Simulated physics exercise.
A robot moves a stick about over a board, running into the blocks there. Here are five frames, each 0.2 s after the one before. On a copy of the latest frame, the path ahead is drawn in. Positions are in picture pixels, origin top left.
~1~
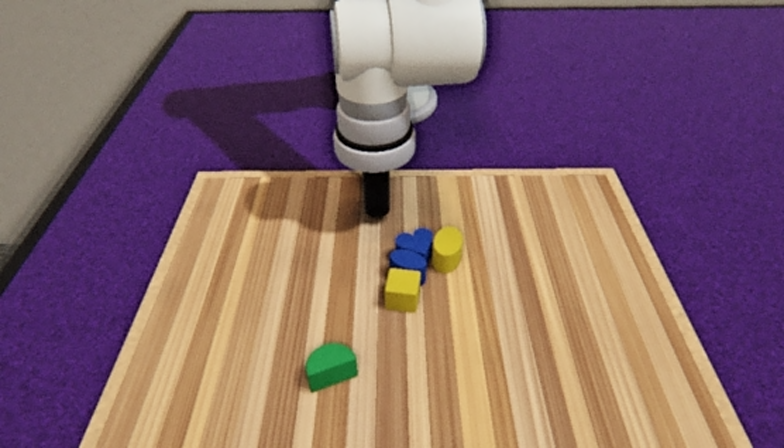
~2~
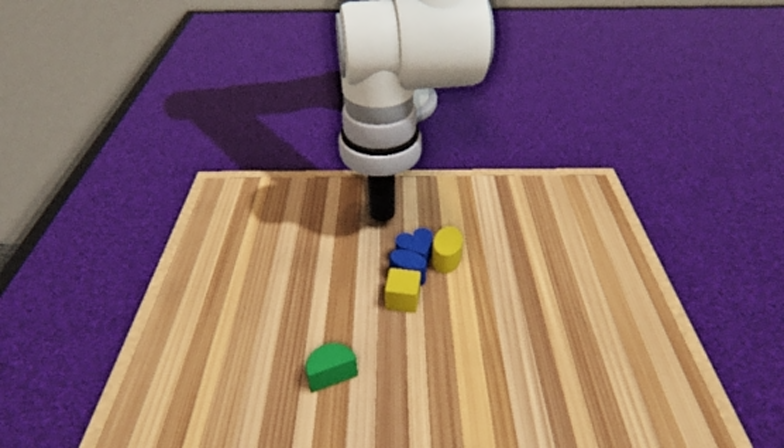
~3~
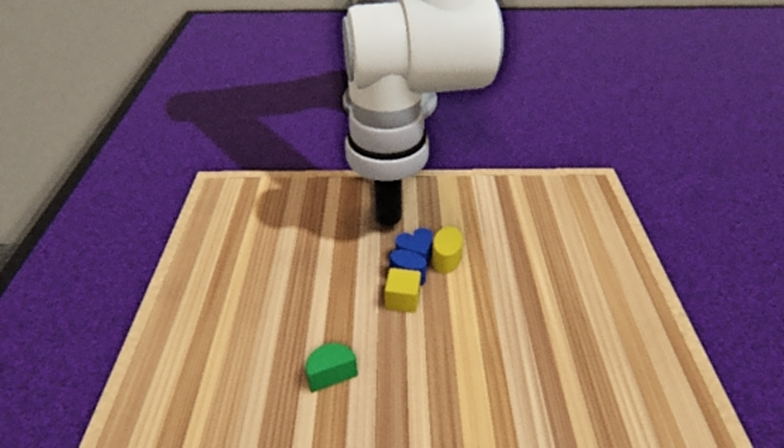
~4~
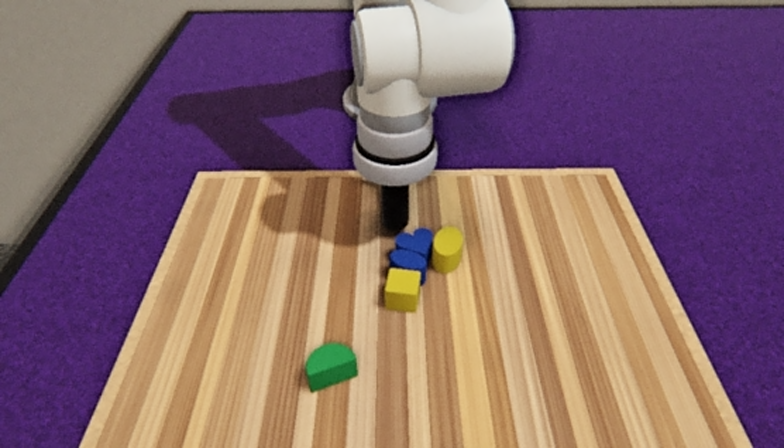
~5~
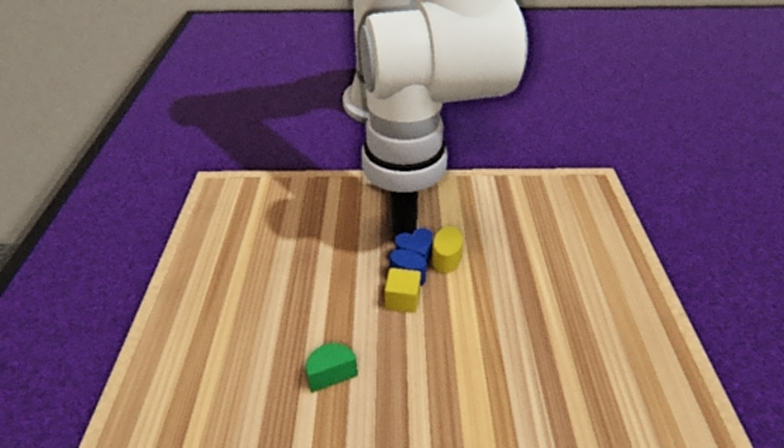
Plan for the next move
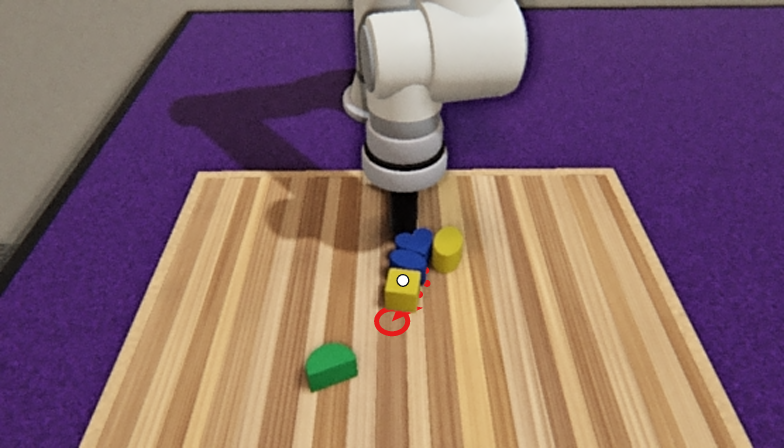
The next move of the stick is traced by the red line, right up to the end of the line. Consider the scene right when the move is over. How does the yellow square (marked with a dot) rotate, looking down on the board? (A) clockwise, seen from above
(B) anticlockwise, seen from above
The answer is A.
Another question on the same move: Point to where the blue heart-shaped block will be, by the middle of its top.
It should be at (444, 291) by then.
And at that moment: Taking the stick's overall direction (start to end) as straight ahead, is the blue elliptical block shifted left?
Final answer: Yes.
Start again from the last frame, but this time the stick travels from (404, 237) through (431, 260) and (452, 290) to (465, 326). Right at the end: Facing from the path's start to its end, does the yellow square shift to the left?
Going by the path, no.
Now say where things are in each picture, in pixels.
In the first picture, stick's lower end at (377, 210); yellow square at (403, 280); blue elliptical block at (408, 258); blue heart-shaped block at (416, 240); yellow elliptical block at (448, 240).
In the second picture, stick at (382, 213); blocks still.
In the third picture, stick at (388, 217); blocks still.
In the fourth picture, stick at (396, 222); blocks still.
In the fifth picture, stick at (404, 228); yellow square at (403, 280); blue elliptical block at (408, 258); blue heart-shaped block at (416, 240); yellow elliptical block at (448, 240).
Drawn move, from (404, 237) by way of (421, 263) and (421, 293) to (392, 321); the dot is on the yellow square.
What follows on the original path. One third of the way, stick at (422, 255); yellow square at (397, 299), turned 35° clockwise; blue elliptical block at (416, 281), turned 25° clockwise; blue heart-shaped block at (432, 263); yellow elliptical block at (458, 244), turned 30° anticlockwise.
Two thirds of the way, stick at (421, 285); yellow square at (389, 311), turned 70° clockwise; blue elliptical block at (421, 314), turned 55° clockwise; blue heart-shaped block at (444, 290), turned 25° anticlockwise; yellow elliptical block at (458, 244), turned 30° anticlockwise.
At the end, stick at (392, 312); yellow square at (372, 330), turned 70° clockwise; blue elliptical block at (422, 317), turned 60° clockwise; blue heart-shaped block at (444, 291), turned 30° anticlockwise; yellow elliptical block at (458, 244), turned 30° anticlockwise.
